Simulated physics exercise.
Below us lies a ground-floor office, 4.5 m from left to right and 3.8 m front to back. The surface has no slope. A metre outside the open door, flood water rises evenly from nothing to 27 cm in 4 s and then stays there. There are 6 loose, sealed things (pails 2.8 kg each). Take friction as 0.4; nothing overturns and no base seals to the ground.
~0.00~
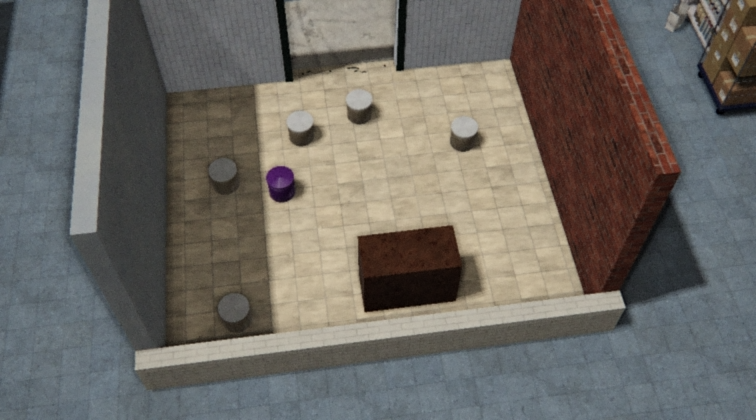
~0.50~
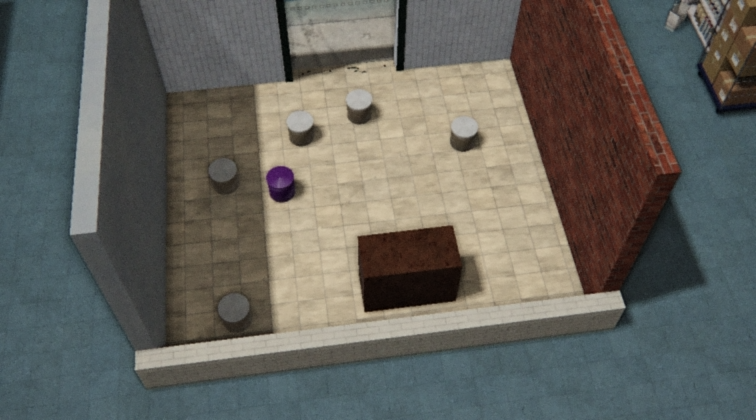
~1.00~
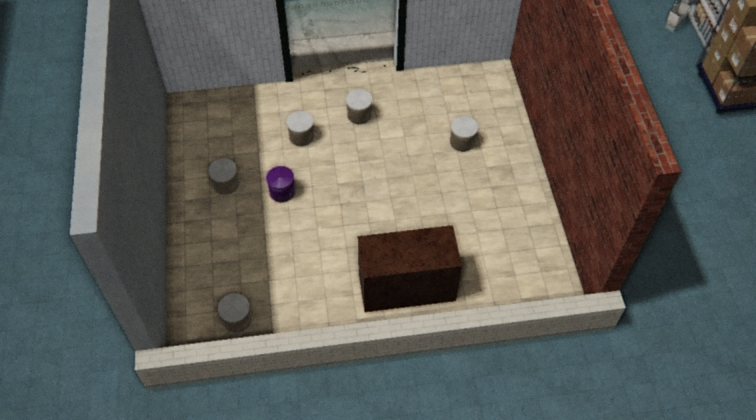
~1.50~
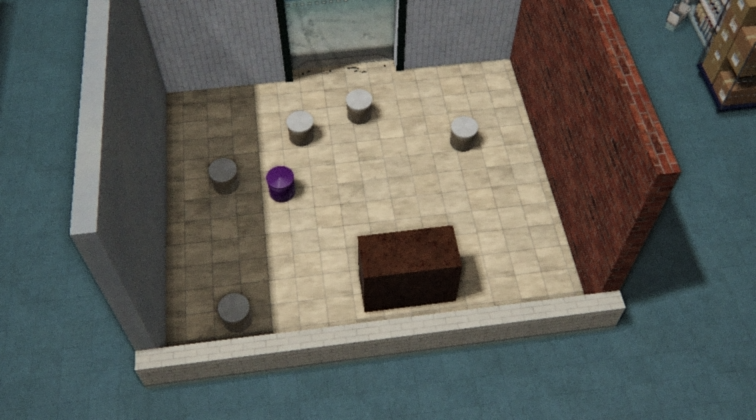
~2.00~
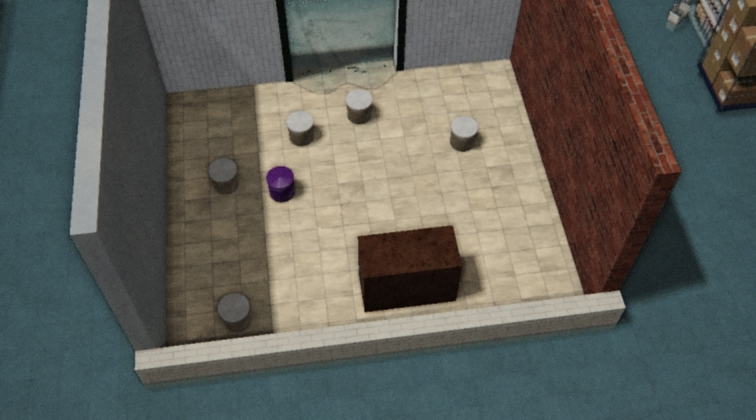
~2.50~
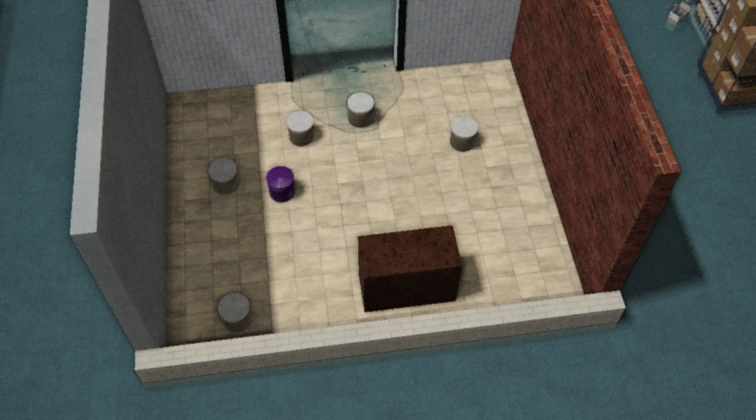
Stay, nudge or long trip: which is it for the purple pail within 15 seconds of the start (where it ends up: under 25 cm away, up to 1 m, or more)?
The purple pail moves a short way.
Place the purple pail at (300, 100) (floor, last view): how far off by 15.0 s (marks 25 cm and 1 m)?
It moves a short way.
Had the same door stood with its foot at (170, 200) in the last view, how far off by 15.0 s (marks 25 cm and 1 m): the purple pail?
In that case the purple pail ends far away.
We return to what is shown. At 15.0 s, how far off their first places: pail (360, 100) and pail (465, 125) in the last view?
In that order: 300 cm, 100 cm.
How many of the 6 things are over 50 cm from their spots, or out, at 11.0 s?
6 of them.
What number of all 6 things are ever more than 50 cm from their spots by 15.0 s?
That makes 6.
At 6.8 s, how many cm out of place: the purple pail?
About 150 cm.
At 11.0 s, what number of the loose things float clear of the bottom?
6 of them.
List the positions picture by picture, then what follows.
The purple pail at (280, 177) rests on the ground; water covers 0.0 m2; 0 of 6 have shifted, in the first picture.
The purple pail at (280, 177), on the bottom; water covers 0.0 m2; 0 of 6 have shifted, in the second picture.
The purple pail at (280, 177) rests on the ground; 0.0 m2 under water; 0 of 6 have shifted, in the third picture.
The purple pail at (280, 177), on the bottom; 0.0 m2 under water; 0 of 6 have shifted, in the fourth picture.
The purple pail at (280, 177) rests on the ground; 0.2 m2 under water; 0 of 6 have shifted, in the fifth picture.
The purple pail at (280, 177), on the bottom; 0.9 m2 under water; 1 of 6 have shifted, in the sixth picture.
After 3.5 s the purple pail is near (280, 177), 0.0 m from its start, aground; 0 afloat.
After 6.8 s the purple pail is near (182, 282), 1.7 m from its start, afloat; 6 afloat.
After 11.0 s the purple pail is near (202, 76), 1.8 m from its start, afloat; 6 afloat.
After 15.0 s the purple pail is near (246, 199), 0.5 m from its start, afloat; 6 afloat.
